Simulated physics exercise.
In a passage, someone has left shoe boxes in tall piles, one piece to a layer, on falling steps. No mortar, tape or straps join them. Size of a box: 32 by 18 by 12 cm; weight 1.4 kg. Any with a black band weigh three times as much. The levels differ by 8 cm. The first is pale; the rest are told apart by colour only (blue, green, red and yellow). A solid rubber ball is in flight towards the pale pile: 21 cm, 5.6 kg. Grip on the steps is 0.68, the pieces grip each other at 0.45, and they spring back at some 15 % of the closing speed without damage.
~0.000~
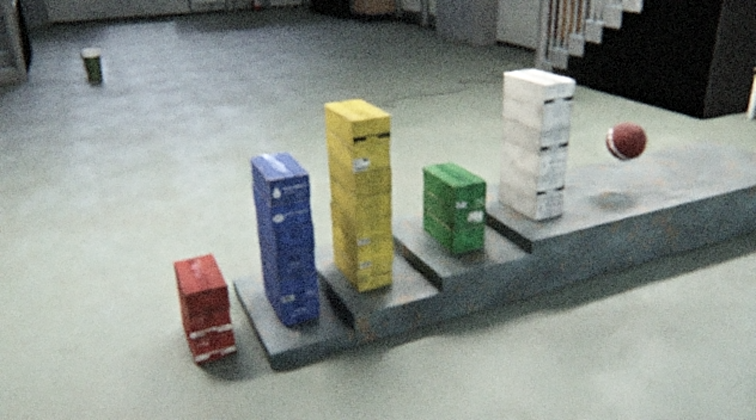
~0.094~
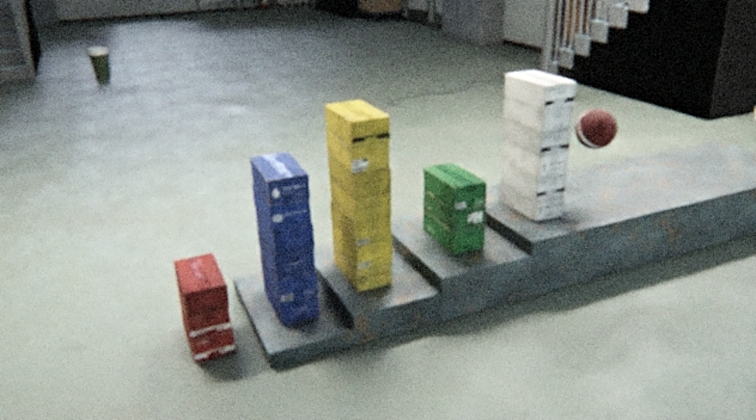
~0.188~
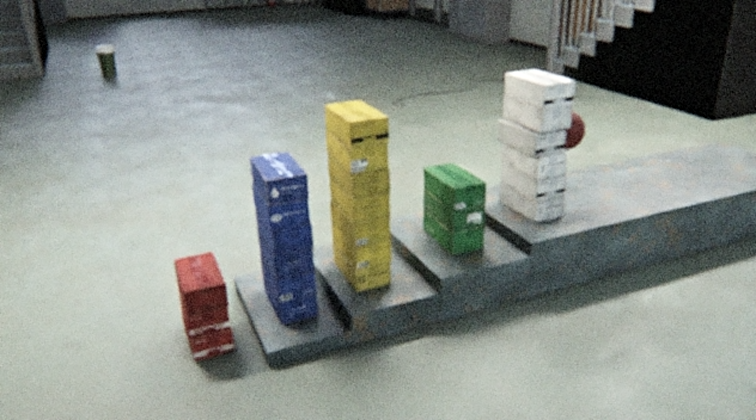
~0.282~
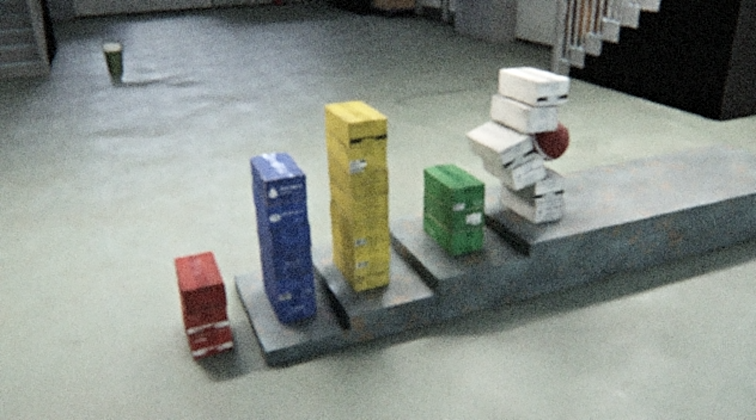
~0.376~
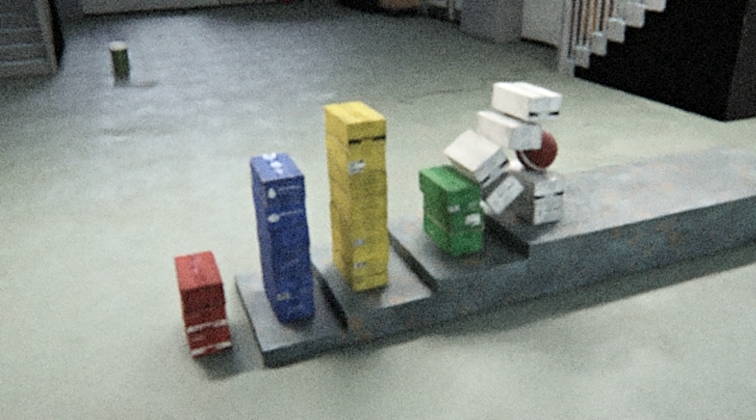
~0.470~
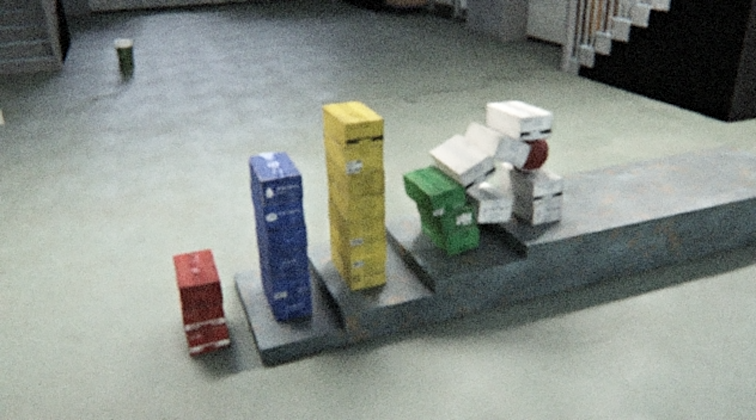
A dark red ball flies leftward above a stepped grey platform in a wide indoor space, seen from slightly above as the camera shifts gently around. Stacked boxes stand in a row: red on the floor at left, then blue, yellow, green and white on rising steps, with stairs behind. The ball hits the white stack, whose middle boxes buckle left and push into the green one, tilting it leftward.
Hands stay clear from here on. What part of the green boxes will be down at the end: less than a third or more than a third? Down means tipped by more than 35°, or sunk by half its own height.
Ending down: More than a third.
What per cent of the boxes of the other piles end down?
Roughly 10 per cent of them.
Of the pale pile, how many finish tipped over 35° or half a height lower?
The count is 4.
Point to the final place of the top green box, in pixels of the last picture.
Near (395, 247).
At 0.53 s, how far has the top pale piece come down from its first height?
About 15 cm.
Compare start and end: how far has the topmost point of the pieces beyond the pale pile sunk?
Some 0 cm lower.
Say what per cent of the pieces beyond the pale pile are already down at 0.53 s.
0 per cent by then.
After 0.53 s, 4 of the pale pile down; none of the 3 green boxes down (0 of 19 in all colours); top green box leaning 14°.
After 0.62 s, 4 of the pale pile down; none of the 3 green boxes down (0 of 19 in all colours); top green box leaning 25°, 35 mm lower.
After 0.80 s, 4 of the pale pile down; 1 of the 3 green boxes down (1 of 19 in all colours); top green box leaning 24°, 16 cm lower.
After 0.98 s, 4 of the pale pile down; 2 of the 3 green boxes down (2 of 19 in all colours); top green box leaning 24°, 25 cm lower.
At rest (1.5 s), 4 of the pale pile down; 2 of the 3 green boxes down (2 of 19 in all colours); top green box leaning 26°, 26 cm lower; top yellow box unmoved. That is 67 per cent. As the last picture would show them, middles, top green box near (395, 247), top yellow box near (351, 125).
